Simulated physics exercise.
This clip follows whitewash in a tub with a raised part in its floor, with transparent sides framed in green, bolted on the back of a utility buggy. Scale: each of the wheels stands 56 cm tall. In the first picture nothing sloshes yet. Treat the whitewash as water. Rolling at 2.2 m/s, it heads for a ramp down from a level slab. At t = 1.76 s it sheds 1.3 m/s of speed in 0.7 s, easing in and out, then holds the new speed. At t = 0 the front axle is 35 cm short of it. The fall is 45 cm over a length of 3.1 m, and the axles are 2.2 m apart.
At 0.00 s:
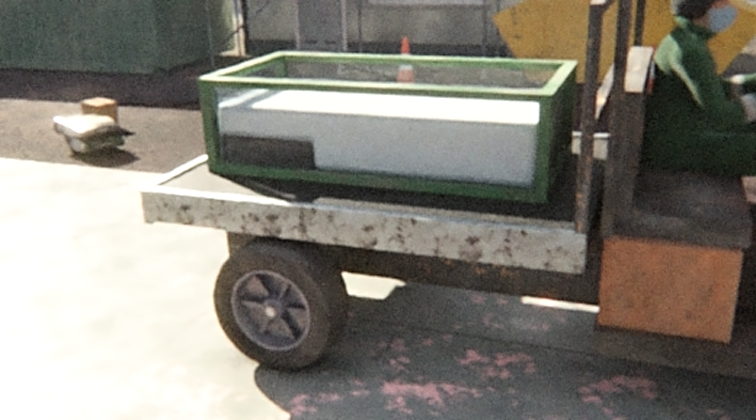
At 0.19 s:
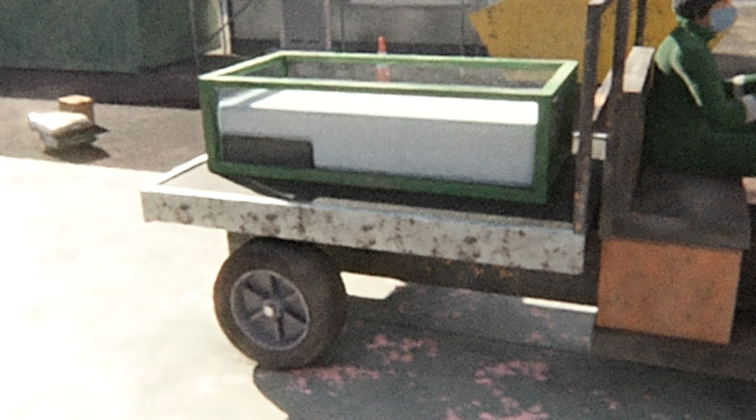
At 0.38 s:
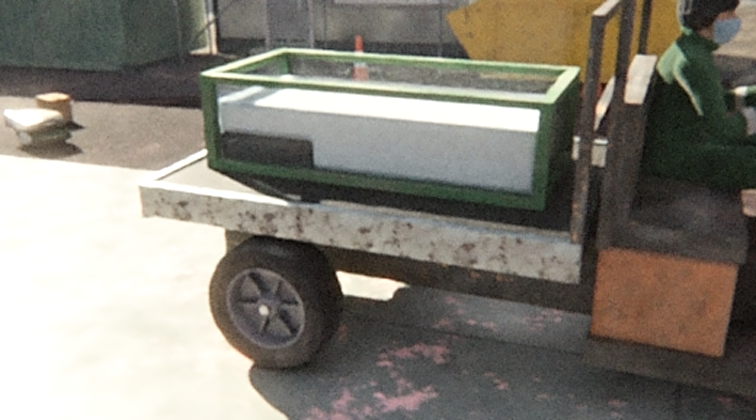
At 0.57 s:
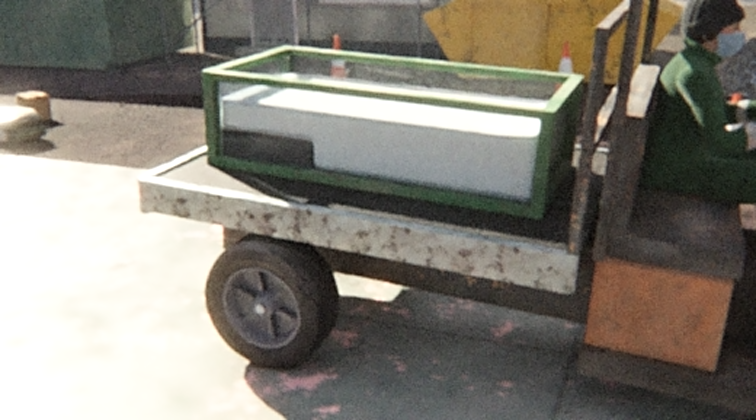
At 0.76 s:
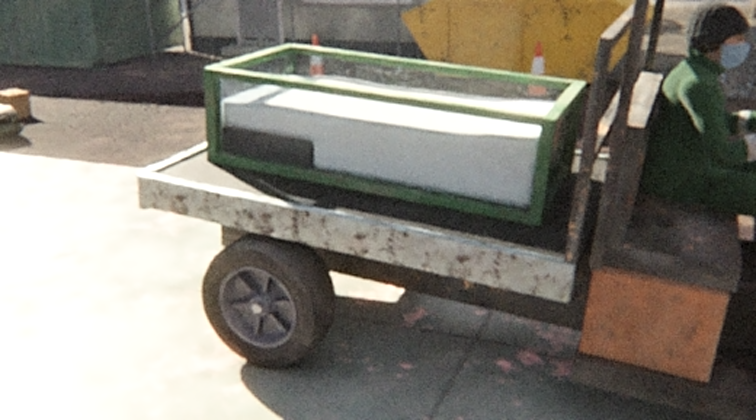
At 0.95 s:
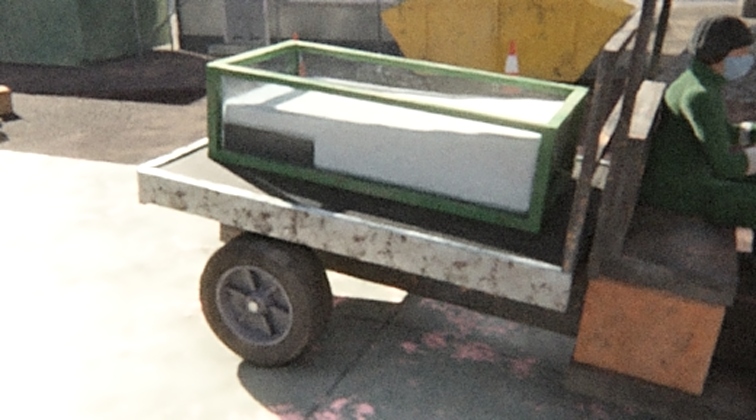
To begin with, a flatbed vehicle with a masked driver in green carries a clear, green-framed tub of white liquid to the right, past a yellow skip, the liquid lying flat. The bed and tub then gradually tilt nose down, and the liquid's surface turns uneven, rising slightly towards the front.
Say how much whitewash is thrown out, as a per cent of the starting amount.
About 9 per cent.
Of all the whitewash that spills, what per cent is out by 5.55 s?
About 100 per cent.
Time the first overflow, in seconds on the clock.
At about 1.8 s.
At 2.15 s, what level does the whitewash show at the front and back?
About 42 cm in front and 12 cm behind.
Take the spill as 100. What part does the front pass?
Some 90 per cent of it.
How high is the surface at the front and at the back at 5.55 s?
About 22 cm in front and 32 cm behind.
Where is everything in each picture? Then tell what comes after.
The first picture shows level at the front (523, 118); level at the back (240, 100); still flat; edge of the step at (265, 140); the front is on the right, levels are read along the near wall; a wheel hub at (266, 315).
The second picture shows level at the front (522, 118); level at the back (240, 100); still flat.
The third picture shows level at the front (523, 124); level at the back (242, 97); still flat; the tub is 2° nose down.
The fourth picture shows level at the front (524, 130); level at the back (243, 95); still flat; the tub is 3° nose down.
The fifth picture shows level at the front (526, 131); level at the back (245, 98); rising 2° towards the front; the tub is 5° nose down.
The sixth picture shows level at the back (247, 99); rising 4° towards the front; a wheel hub at (249, 310); the tub is 6° nose down.
After 2.15 s front 41 cm, middle 24 cm, back 12 cm above the lowest part of the floor; the loss stands at 1 per cent, over the front.
After 3.75 s front 20 cm, middle 20 cm, back 33 cm above the lowest part of the floor; the loss stands at 9 per cent, over the front.
After 5.55 s front 22 cm, middle 22 cm, back 32 cm above the lowest part of the floor; the loss stands at 9 per cent, over the front.
After 7.99 s the loss stands at 9 per cent, over the front, 19 of 202 litres.
